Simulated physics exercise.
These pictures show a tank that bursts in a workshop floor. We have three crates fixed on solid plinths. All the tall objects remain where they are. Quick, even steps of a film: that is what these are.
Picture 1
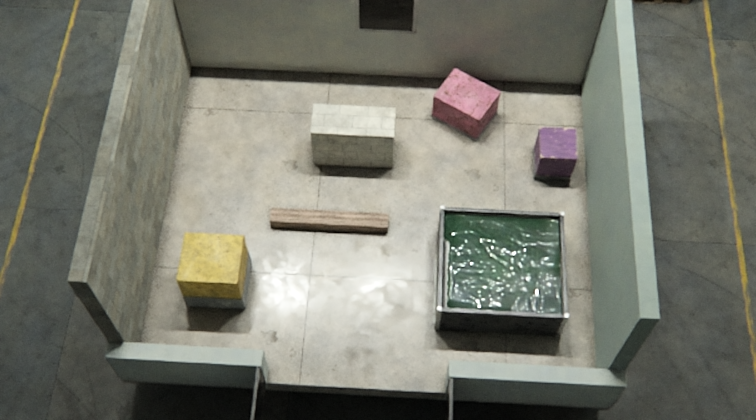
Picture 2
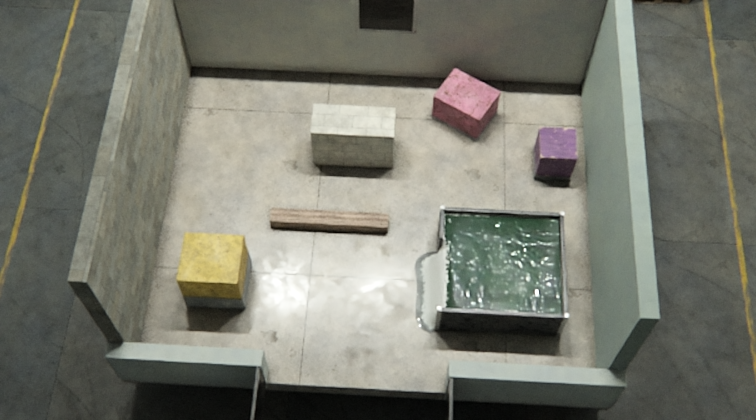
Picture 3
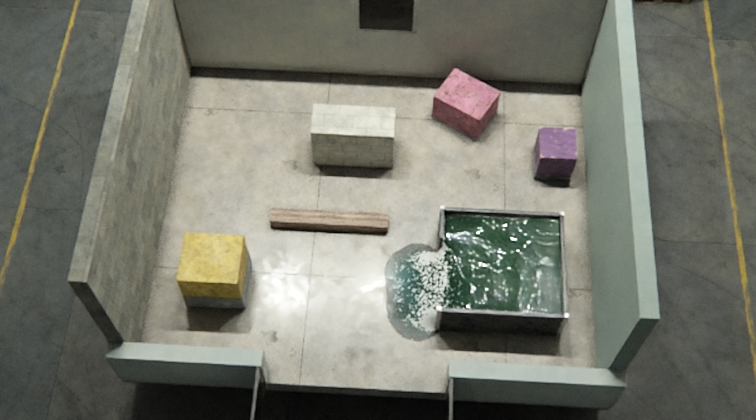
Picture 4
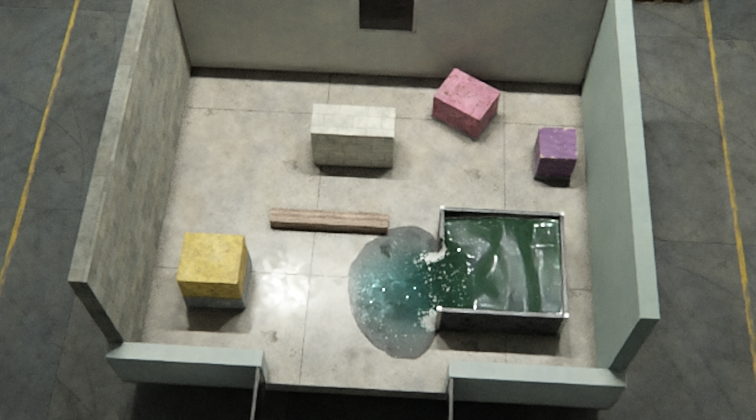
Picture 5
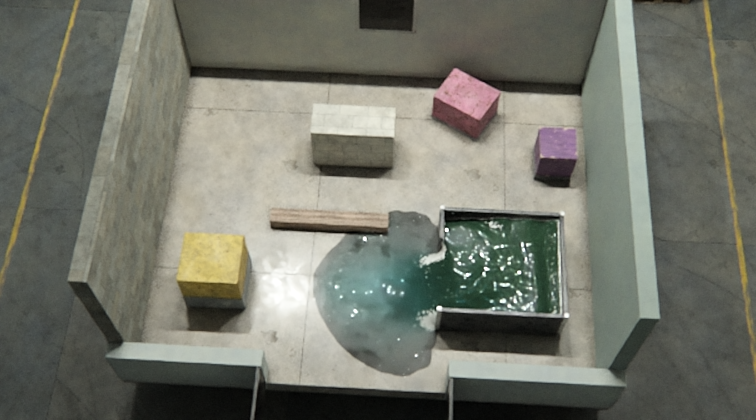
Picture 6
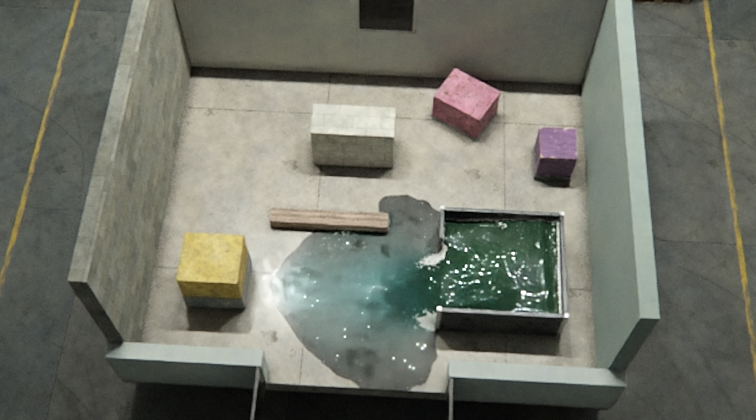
A tank of green water bursts on its left side and water spreads leftward across the floor.
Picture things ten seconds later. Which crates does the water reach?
The purple crate is not reached; the pink crate is reached; the yellow crate is not reached.
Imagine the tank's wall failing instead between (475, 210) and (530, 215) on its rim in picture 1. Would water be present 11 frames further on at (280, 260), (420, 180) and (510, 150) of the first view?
Taking the points one after the other, they come out not soaked, inundated and inundated.
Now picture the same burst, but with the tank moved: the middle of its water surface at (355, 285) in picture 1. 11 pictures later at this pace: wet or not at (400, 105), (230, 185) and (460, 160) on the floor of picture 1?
The first spot is not reached, the second inundated, and the third not reached.
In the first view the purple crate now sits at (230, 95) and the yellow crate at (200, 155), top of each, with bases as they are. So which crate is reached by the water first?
It is the one in yellow.
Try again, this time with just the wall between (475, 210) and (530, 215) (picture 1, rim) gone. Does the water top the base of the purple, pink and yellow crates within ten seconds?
Note - purple crate is overtopped; pink crate is overtopped; yellow crate is left dry.
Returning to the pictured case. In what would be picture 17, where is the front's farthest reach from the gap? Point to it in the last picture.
My pick would be pixel (179, 144).
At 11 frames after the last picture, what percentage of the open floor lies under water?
Estimate: Near 35 %.
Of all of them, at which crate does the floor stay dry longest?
My pick is the purple one.
A moment on, water covers 30 % of the floor; the purple crate not reached, the pink crate not reached, the yellow crate water round its plinth.
Next, water covers 35 % of the floor; the purple crate not reached, the pink crate not reached, the yellow crate water round its plinth.
Then, water covers 40 % of the floor; the purple crate not reached, the pink crate water round its plinth, the yellow crate water round its plinth.
Later, water covers 55 % of the floor; the purple crate not reached, the pink crate water round its plinth, the yellow crate water round its plinth.
In the end, water covers 80 % of the floor; the purple crate stayed above the water, the pink crate was topped, the yellow crate stayed above the water.
